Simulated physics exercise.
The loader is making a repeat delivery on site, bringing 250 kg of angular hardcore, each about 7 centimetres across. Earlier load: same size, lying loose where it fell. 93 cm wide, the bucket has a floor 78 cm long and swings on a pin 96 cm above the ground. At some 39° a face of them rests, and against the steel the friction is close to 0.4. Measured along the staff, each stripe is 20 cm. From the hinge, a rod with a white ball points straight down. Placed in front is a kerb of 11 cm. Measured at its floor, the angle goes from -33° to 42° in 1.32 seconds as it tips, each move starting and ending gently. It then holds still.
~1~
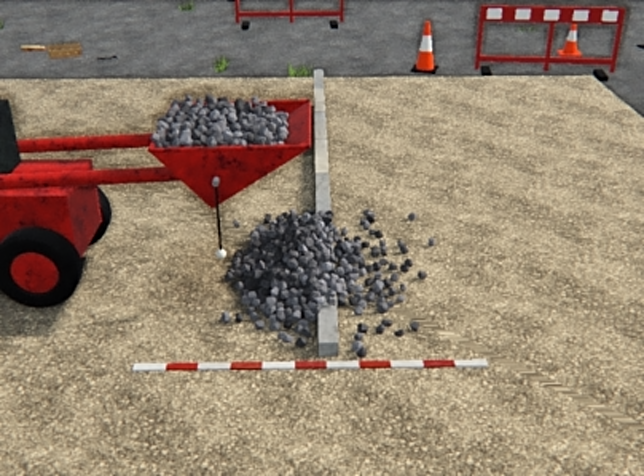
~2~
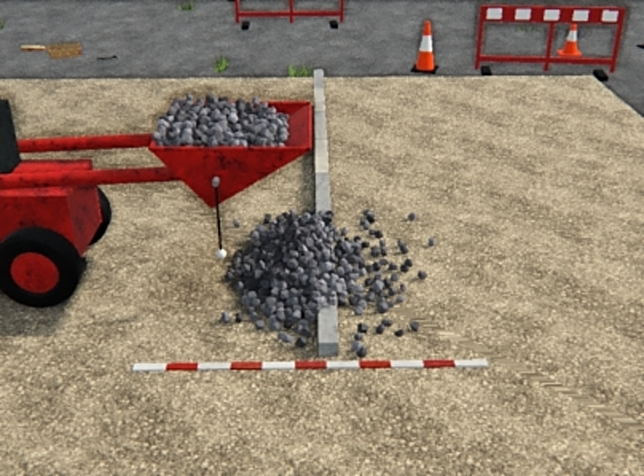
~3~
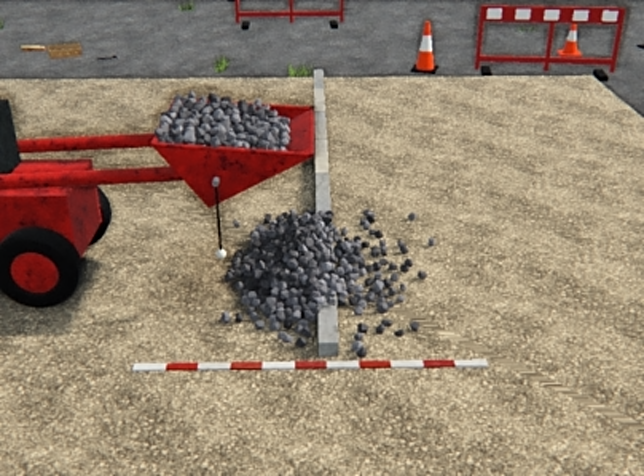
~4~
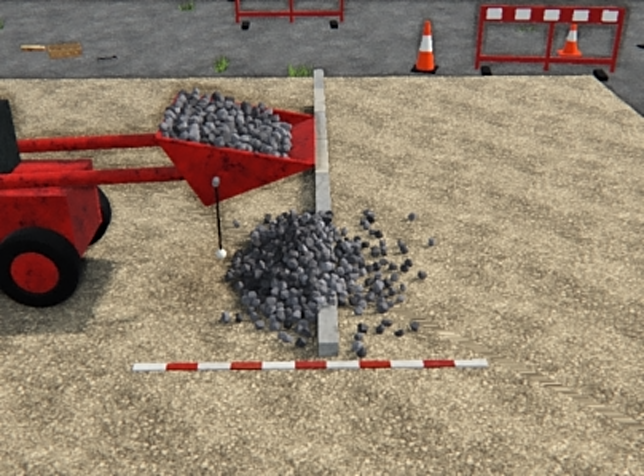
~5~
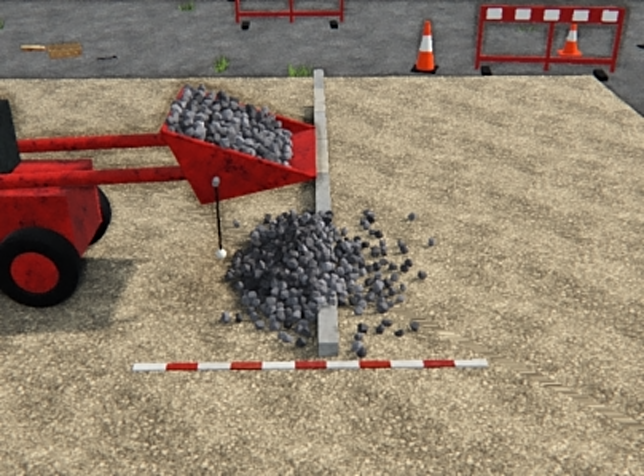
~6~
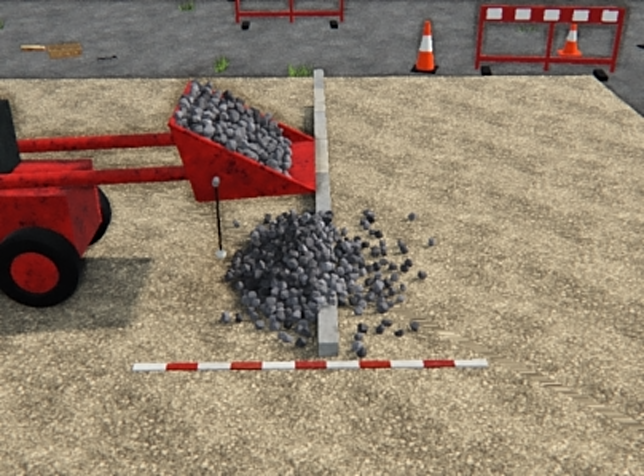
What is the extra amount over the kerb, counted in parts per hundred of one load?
Close to 48 parts in a hundred.
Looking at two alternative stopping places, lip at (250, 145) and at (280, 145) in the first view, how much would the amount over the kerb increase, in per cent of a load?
Around 0 and 15 percent respectively.
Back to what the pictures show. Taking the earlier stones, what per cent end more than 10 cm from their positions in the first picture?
Estimate: 5 %, roughly.
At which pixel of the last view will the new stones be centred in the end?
Roughly at (327, 254) in the last picture.
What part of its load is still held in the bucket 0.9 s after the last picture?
Some 50 percent, roughly.
Then, 0.4 s after the last picture the floor is at 30°; in per cent of one load, 99 in the bucket, 85 on this side of the kerb, 16 over the kerb; the foremost stones are at (412, 259).
Then, 0.9 s after the last picture the floor is at 42°; in per cent of one load, 48 in the bucket, 129 on this side of the kerb, 23 over the kerb; the foremost stones are at (412, 259).
Then, 1.2 s after the last picture the floor is at 42°; in per cent of one load, 14 in the bucket, 136 on this side of the kerb, 50 over the kerb; the foremost stones are at (419, 251).
Then, 3.7 s after the last picture the floor is at 42°; in per cent of one load, 1 in the bucket, 135 on this side of the kerb, 64 over the kerb; the foremost stones are at (439, 261). Net gain over the kerb, 48.
